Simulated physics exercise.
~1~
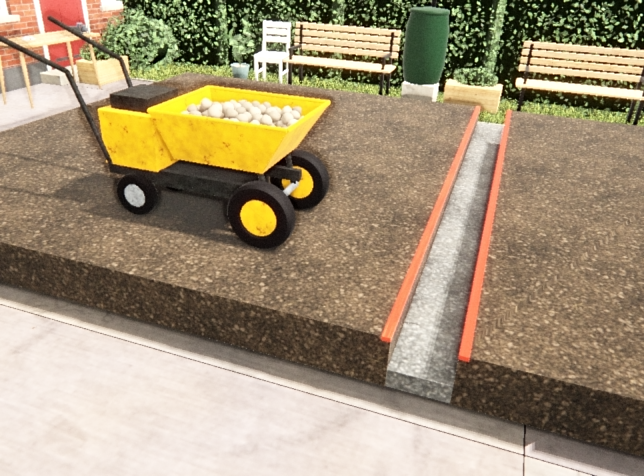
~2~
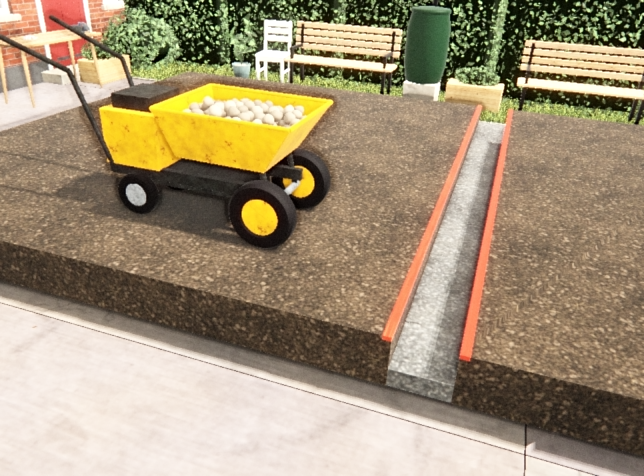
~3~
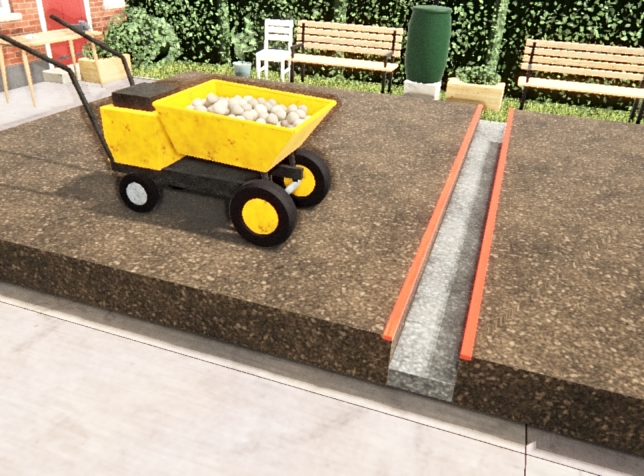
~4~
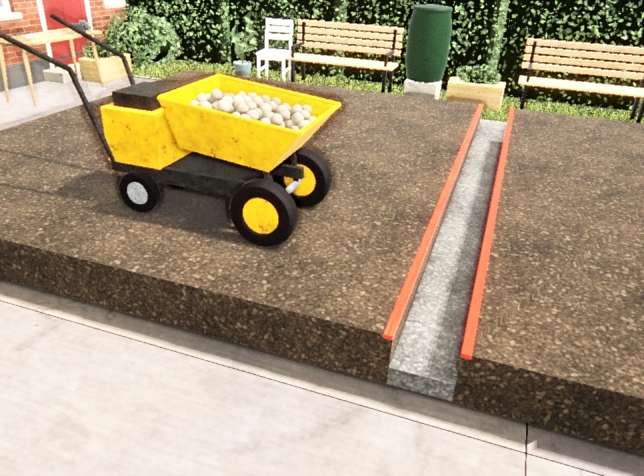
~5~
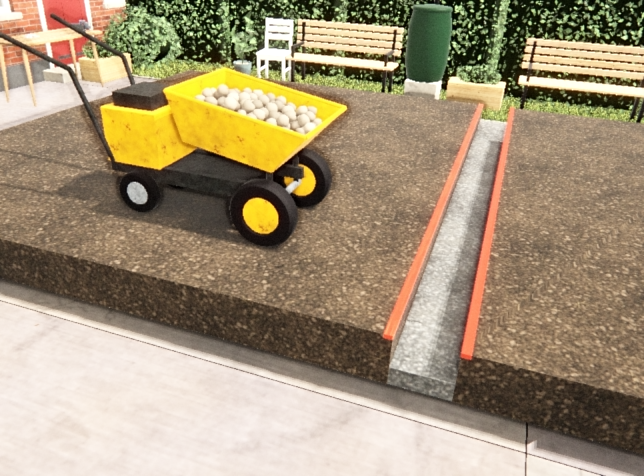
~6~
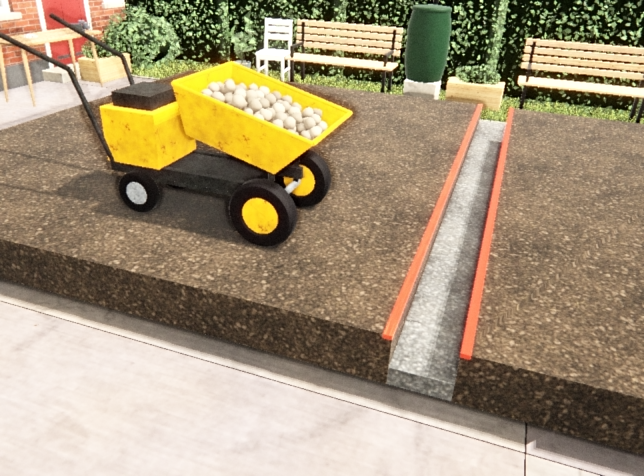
The clip opens on a yellow powered barrow filled with pale, rounded pebbles, standing on dark ground left of a narrow trench edged with orange strips. The skip starts out level, then gradually tilts forward to the right, its back rising and its front lip dipping slightly, with the pebbles still inside.
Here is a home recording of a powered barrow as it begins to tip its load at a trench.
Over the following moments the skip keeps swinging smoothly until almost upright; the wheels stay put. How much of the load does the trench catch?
Inside: The lesser amount.
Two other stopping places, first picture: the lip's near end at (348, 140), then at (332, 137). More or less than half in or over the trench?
At the earlier place the greater portion ends between the edges, at the later place the greater portion.
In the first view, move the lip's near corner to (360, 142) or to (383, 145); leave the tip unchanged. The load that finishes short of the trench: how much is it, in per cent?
0 and 0 in a hundred, in that order.
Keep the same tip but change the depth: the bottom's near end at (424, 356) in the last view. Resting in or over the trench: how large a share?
Some 30 per cent.
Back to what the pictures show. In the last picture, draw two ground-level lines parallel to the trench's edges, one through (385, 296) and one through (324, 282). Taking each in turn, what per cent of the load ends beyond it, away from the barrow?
I'd say some 50 in a hundred, and after that 80 in a hundred.
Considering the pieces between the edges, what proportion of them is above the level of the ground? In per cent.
0 per cent, near enough.
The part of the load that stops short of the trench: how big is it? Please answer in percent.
Share of load: Near 45 %.
Soon after the last picture, skip tipped steeply; all in the skip.
A little later, skip tipped right over; about two thirds in the skip; about a quarter short of the trench; a stray few in or heaped over the trench; a stray few falling.
Later still, skip tipped right over; about a quarter in the skip; about half short of the trench; about a third in or heaped over the trench; a stray few beyond it.
By the end, skip tipped right over; about a quarter in the skip; about half short of the trench; about a third in or heaped over the trench; a stray few beyond it.
